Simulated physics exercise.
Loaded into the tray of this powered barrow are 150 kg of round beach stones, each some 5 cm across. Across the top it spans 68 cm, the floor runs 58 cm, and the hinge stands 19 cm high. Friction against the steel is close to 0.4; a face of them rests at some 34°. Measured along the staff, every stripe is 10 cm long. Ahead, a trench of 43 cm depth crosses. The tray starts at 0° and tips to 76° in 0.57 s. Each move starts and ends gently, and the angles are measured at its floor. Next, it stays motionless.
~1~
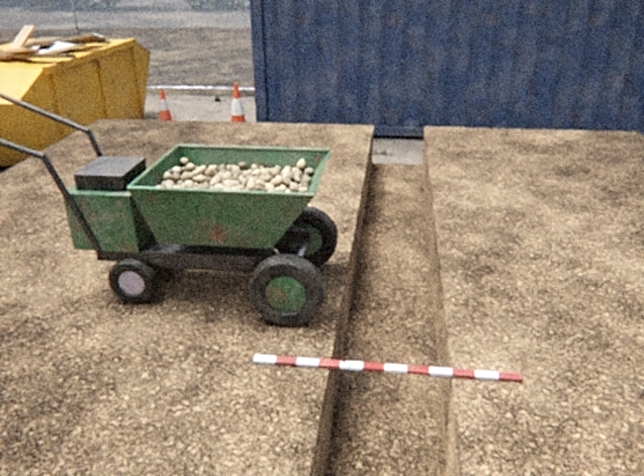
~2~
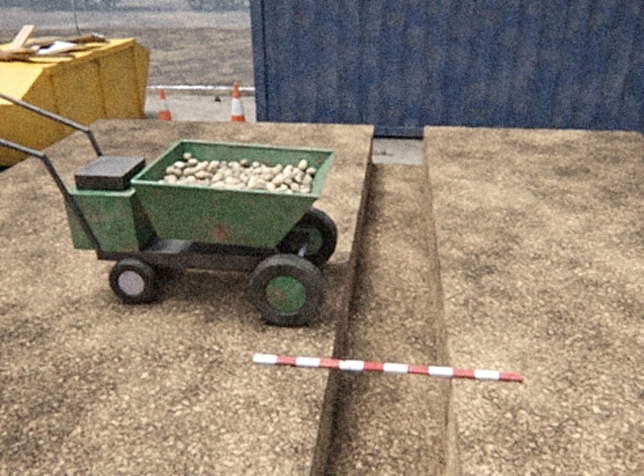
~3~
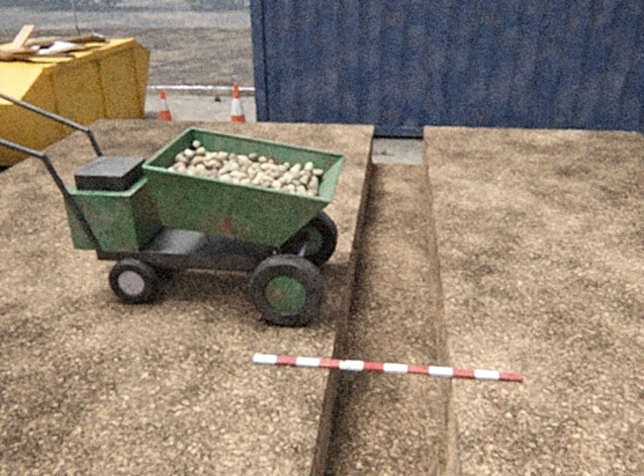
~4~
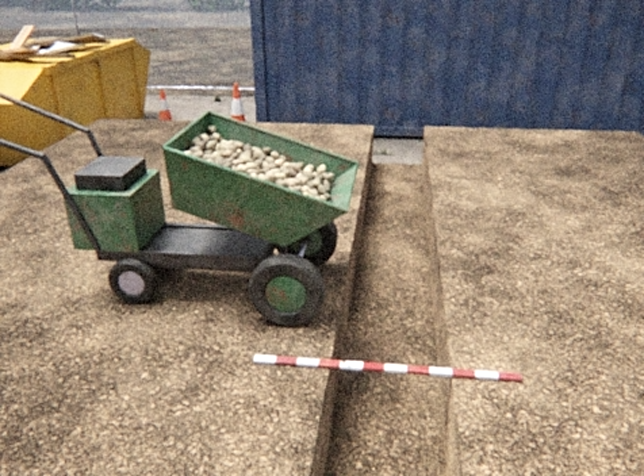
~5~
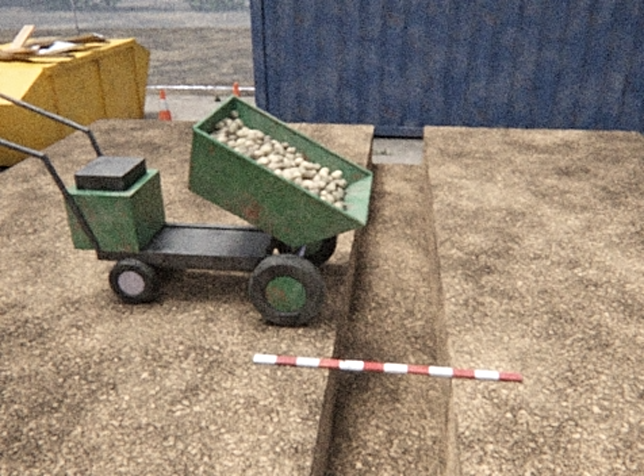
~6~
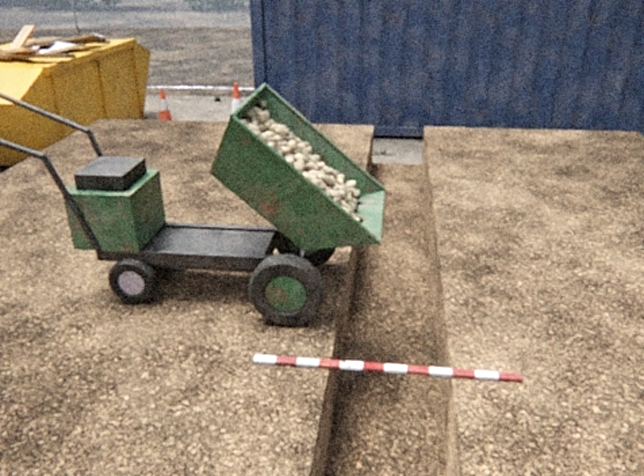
To begin with, a green powered barrow loaded with round, pale stones stands beside a trench, its tray level. The tray then tilts forward to the right, slowly at first, its back end lifting clear of the chassis until it slopes steeply, with the stones still inside.
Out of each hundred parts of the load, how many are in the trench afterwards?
About 41 out of 100.
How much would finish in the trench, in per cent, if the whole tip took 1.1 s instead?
About 60%.
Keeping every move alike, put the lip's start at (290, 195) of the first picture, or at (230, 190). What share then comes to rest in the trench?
It comes to about 65 and 100 in a hundred.
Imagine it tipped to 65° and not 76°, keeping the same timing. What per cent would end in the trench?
The trench would hold about 45% of it.
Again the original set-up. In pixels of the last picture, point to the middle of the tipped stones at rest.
Roughly (473, 299), I'd say.
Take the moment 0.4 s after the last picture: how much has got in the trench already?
About 25 per cent by then.
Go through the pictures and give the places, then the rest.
In the first picture, the tray is at 0°, its lip at (313, 195); the top of the load is at (235, 176).
The second picture shows lip at (318, 197), floor tilted 2°, highest stones at (197, 168).
In the third picture, the tray is at 9°, its lip at (331, 202); the top of the load is at (195, 156).
The fourth picture shows lip at (347, 211), floor tilted 18°, highest stones at (206, 139).
In the fifth picture, the tray is at 29°, its lip at (365, 225); the top of the load is at (227, 124).
The sixth picture shows lip at (380, 243), floor tilted 41°, highest stones at (254, 114).
Then, 0.1 s after the last picture the floor is at 65°, 100 % in the tray; the foremost stones are at (387, 246).
Then, 0.4 s after the last picture the floor is at 76°, 60 % in the tray, 24 % in the trench, 16 % past the trench; the foremost stones are at (475, 311).
Then, 0.7 s after the last picture the floor is at 76°, 4 % in the tray, 36 % in the trench, 60 % past the trench; the foremost stones are past the picture's edge.
Then, 2.7 s after the last picture the floor is at 76°, 0 % in the tray, 41 % in the trench, 59 % past the trench; the foremost stones are past the picture's edge.
